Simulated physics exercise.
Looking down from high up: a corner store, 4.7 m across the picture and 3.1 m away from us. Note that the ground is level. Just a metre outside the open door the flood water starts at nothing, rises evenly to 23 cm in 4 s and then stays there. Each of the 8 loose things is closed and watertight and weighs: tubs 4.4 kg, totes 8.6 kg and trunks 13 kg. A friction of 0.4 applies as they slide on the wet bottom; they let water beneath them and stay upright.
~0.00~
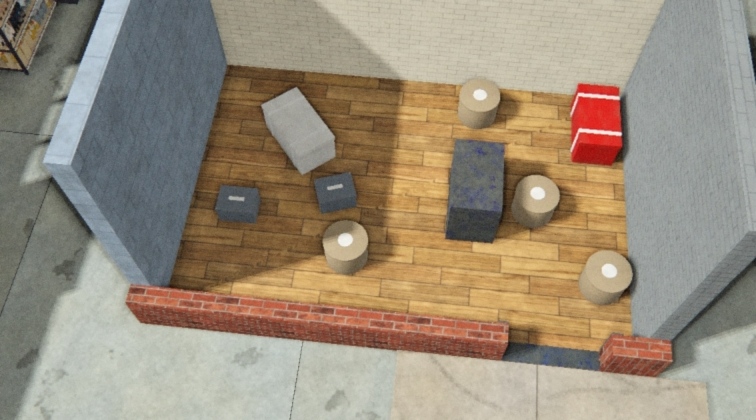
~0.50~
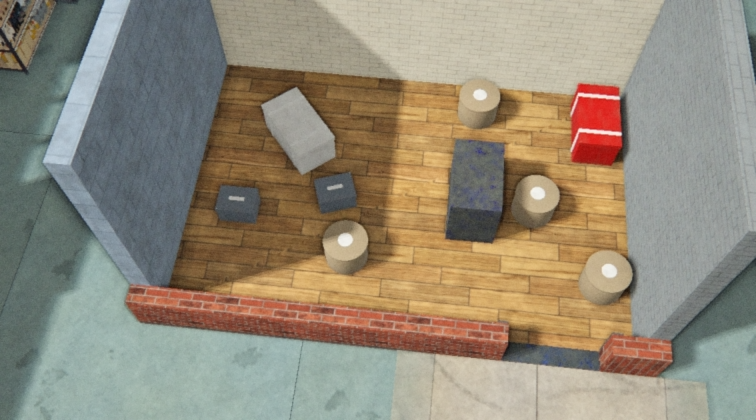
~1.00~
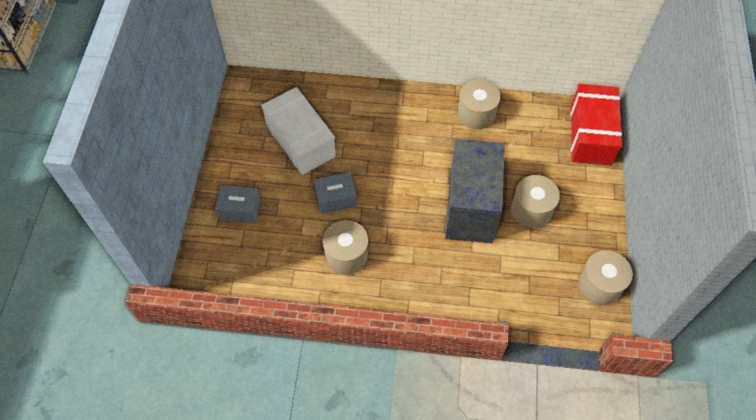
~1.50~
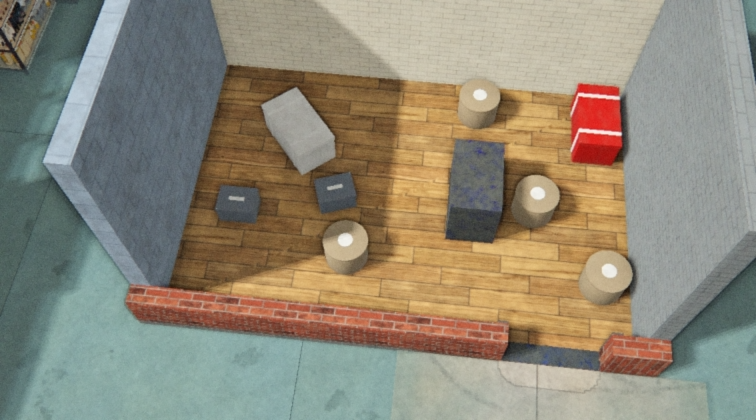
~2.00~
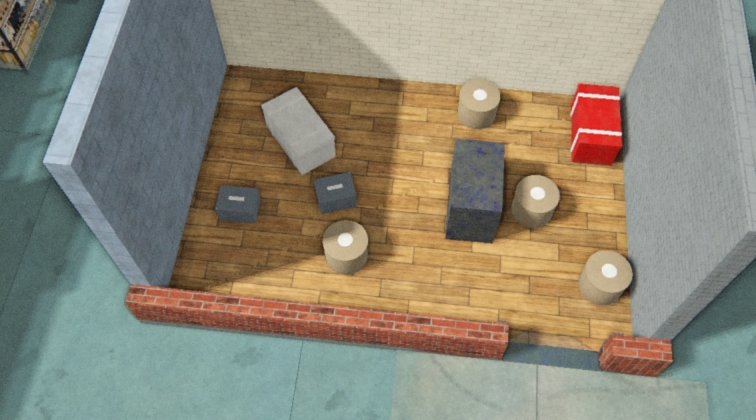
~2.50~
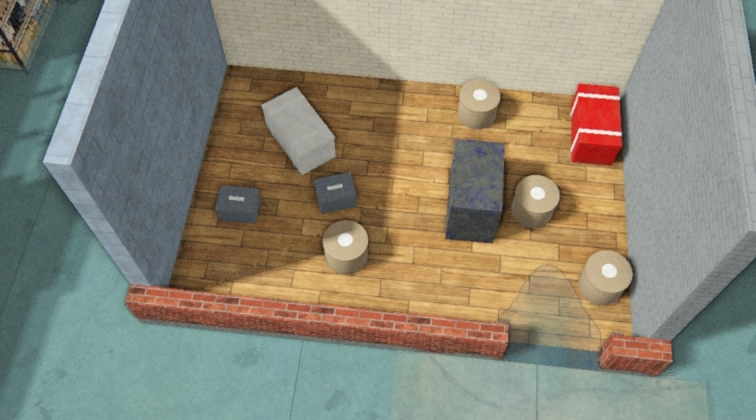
In a small corner store seen from above, shallow water spread over the pavement outside, then crept through the gap in the low brick wall onto the wooden floor, while everything inside stayed put.
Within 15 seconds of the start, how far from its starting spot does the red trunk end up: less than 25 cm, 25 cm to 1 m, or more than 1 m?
It ends up more than 1 m away.
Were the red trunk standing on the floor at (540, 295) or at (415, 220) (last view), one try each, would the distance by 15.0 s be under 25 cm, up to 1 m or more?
First try: It covers a big distance; second try: It inches along.
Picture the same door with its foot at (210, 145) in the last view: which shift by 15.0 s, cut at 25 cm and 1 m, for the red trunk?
Then the red trunk is swept a long way.
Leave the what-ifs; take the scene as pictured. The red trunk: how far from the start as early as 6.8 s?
By that time, close to 20 cm.
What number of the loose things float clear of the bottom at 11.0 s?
I get 7.
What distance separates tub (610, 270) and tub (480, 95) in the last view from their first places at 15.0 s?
Net displacement, in order: 200 cm; 300 cm.
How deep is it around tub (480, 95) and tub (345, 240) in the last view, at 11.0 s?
11 and 13 cm.
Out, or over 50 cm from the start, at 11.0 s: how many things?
The number by then is 7.
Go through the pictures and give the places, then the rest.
The red trunk at (600, 114) rests on the ground; water covers 0.0 m2; 0 of 8 have shifted, in the first frame.
The red trunk at (600, 114), on the bottom; 0.0 m2 under water; 0 of 8 have shifted, in the second frame.
The red trunk at (600, 114) rests on the ground; 0.0 m2 under water; 0 of 8 have shifted, in the third frame.
The red trunk at (600, 114) rests on the ground; 0.0 m2 under water; 0 of 8 have shifted, in the fourth frame.
The red trunk at (600, 114) rests on the ground; water covers 0.0 m2; 0 of 8 have shifted, in the fifth frame.
The red trunk at (600, 114) rests on the ground; water covers 0.5 m2; 0 of 8 have shifted, in the sixth frame.
After 3.5 s the red trunk is near (600, 114), 0.0 m from its start, aground; 0 afloat.
After 6.8 s the red trunk is near (581, 99), 0.2 m from its start, afloat; 4 afloat.
After 11.0 s the red trunk is near (262, 117), 3.7 m from its start, afloat; 7 afloat.
After 15.0 s the red trunk is near (387, 268), 3.0 m from its start, afloat; 8 afloat.
